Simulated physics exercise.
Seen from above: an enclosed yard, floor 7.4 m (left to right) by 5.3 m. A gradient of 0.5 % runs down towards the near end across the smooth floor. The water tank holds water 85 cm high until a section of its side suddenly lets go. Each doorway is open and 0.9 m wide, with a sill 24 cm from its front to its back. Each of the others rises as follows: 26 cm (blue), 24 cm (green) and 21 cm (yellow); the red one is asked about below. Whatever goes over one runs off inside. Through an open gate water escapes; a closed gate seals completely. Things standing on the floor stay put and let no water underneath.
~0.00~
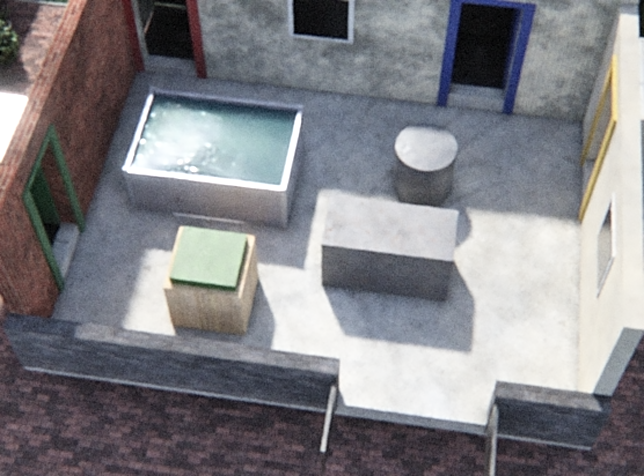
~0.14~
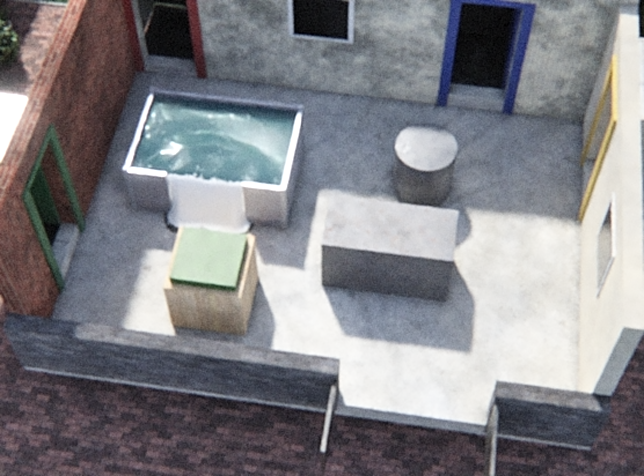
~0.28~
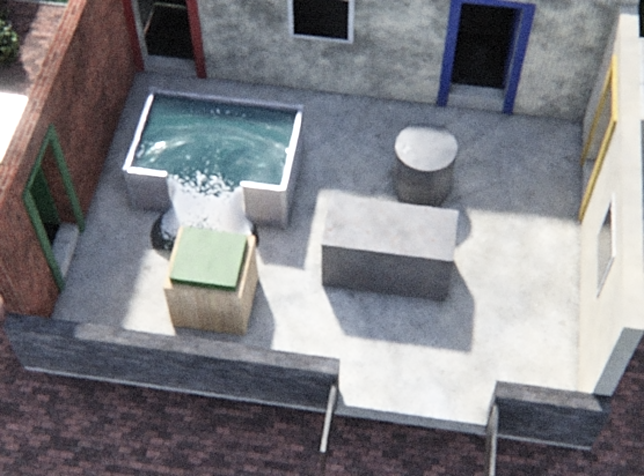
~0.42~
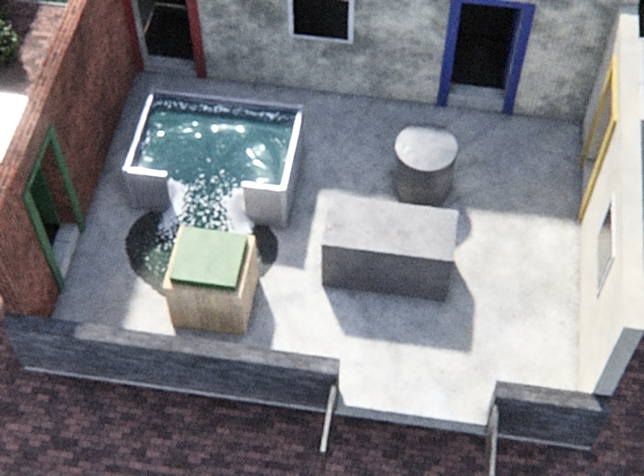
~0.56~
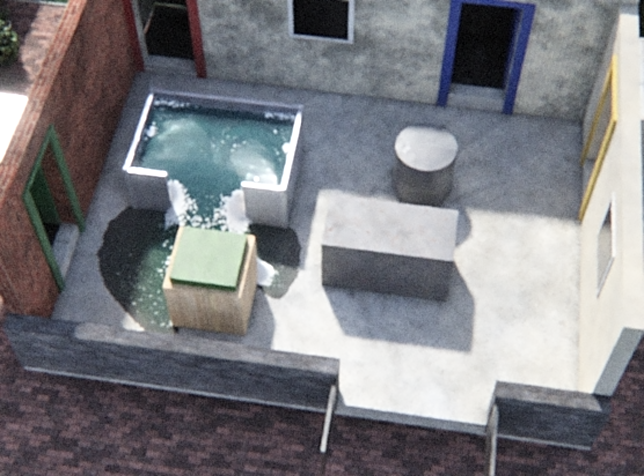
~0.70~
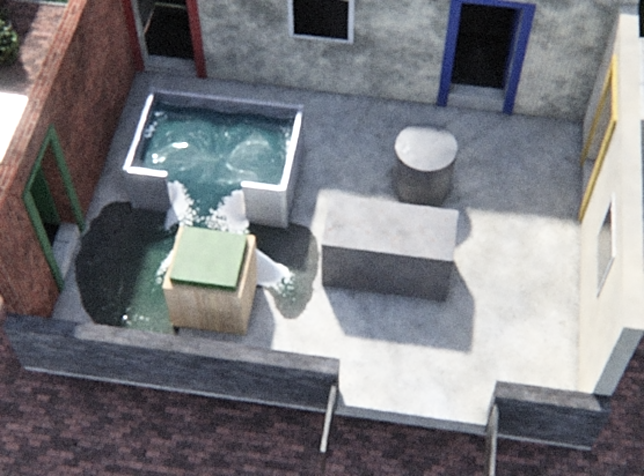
The video shows a walled yard where a full water tank opens at its front, and water pours out, strikes the green-topped wooden box, splits around it and spreads across the grey floor towards the near wall.
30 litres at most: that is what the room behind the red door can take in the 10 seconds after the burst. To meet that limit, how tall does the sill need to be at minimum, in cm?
At least 11.5 cm or so.
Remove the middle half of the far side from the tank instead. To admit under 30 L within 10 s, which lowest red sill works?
Then the minimum is about 29 cm.
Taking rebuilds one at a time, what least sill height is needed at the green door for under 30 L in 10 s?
For the green door, about 24 cm.
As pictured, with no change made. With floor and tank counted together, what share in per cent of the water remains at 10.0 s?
About 84 %.
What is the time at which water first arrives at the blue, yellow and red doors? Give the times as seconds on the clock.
Arrival times - blue: 3.0 s; yellow: 5.0 s; red: 3.8 s.
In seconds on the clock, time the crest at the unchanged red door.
Roughly 7.0 s.
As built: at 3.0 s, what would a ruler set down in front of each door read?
Blue door 3 cm, green door 26 cm, yellow door 0 cm, red door 0 cm.
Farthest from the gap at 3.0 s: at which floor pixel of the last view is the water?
Roughly at (578, 421) in the last view.
After 1.4 s water covers 25 % of the floor, deepest (61 cm) near (50, 323); it has not reached the red door.
After 3.0 s water covers 50 % of the floor, deepest (34 cm) near (207, 267); it has not reached the red door.
After 10.0 s water covers 100 % of the floor, deepest (16 cm) near (494, 113); 10 cm at the red door, 24 litres in over its 12 cm sill.
At the red door as built, the water arrived by 3.9 s and peaked near 15 cm at 6.8 s.
Run again over the same 10 s with other heights there, 55 litres in over 9.5 cm, 17 litres over 13 cm. The limit of 30 litres is kept from about 11.5 cm up.
